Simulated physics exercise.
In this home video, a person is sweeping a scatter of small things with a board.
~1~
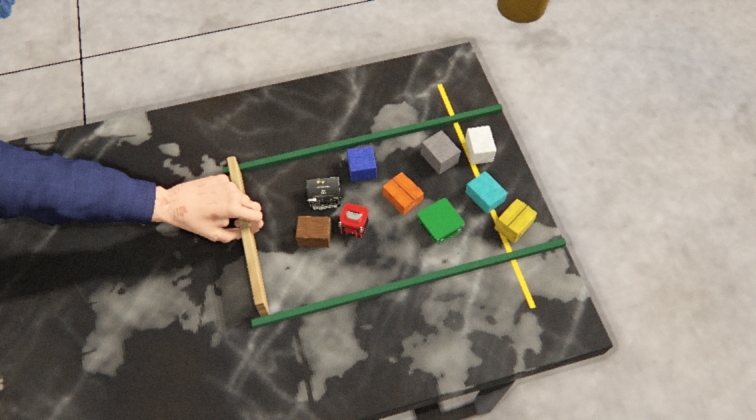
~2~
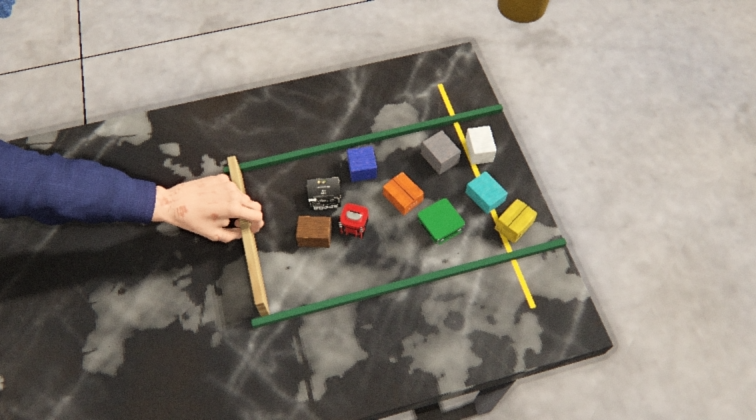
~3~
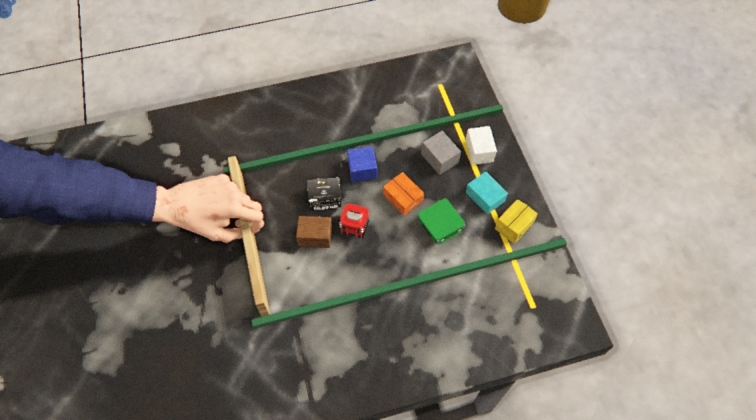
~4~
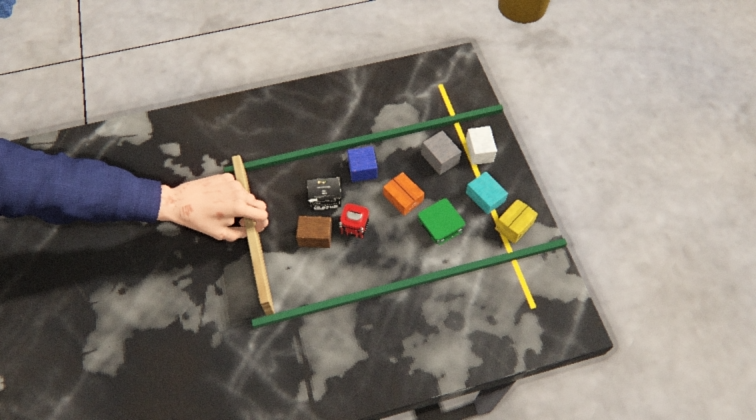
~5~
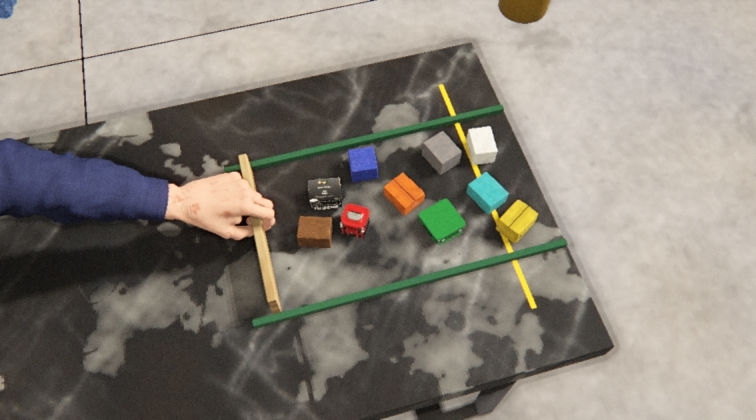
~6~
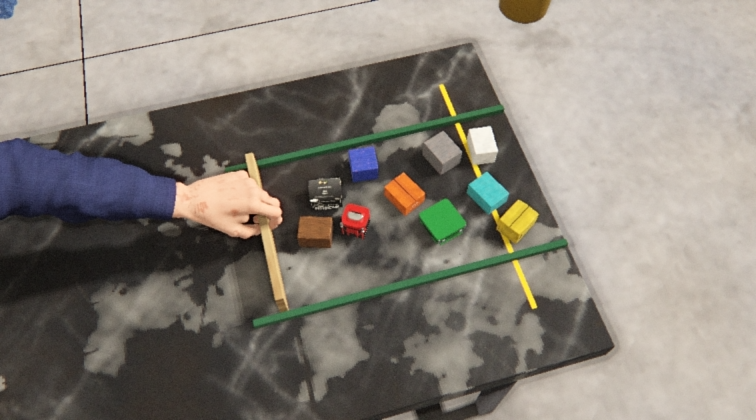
On a dark marbled tabletop, a hand holds a wooden board still, then slides it slightly right towards scattered coloured blocks.
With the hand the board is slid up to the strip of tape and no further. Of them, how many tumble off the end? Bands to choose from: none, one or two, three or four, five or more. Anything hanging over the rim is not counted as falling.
Final answer: One or two.
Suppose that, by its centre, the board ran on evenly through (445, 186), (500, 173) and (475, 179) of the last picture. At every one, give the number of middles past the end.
0, 6 and 2.
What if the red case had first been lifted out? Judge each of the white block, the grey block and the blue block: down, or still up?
White block - gone; grey block - safe; blue block - safe.
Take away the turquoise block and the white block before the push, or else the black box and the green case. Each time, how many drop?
0 in the first try, 2 in the second.
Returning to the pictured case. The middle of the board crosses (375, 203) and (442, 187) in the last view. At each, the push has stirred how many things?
The count is 5 at the first point and 9 at the second.
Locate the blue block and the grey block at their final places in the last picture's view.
(474, 126), and the other (508, 132).
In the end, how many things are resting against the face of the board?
Contact count: 4.
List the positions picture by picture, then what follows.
In the first frame, yellow box (516, 221); white block (480, 145); turquoise block (486, 193); board (247, 234); tape (482, 185).
In the second frame, white block (480, 145); orange box (403, 194).
In the third frame, turquoise block (486, 193); green case (441, 222).
In the fourth frame, yellow box (516, 221); grey block (441, 153).
In the fifth frame, white block (481, 146); blue block (363, 164).
In the sixth frame, yellow box (517, 222); white block (482, 146); turquoise block (488, 193); board (266, 230); tape (483, 185).
Soon after, none off yet; yellow box at rest near (517, 222); white block at rest near (482, 146); turquoise block at rest near (488, 193).
Then, none off yet; yellow box moving near (523, 221); white block moved about its own width near (504, 138); turquoise block moved about its own width near (522, 187).
At rest, the number that fall off is one or two; fallen, turquoise block and white block.
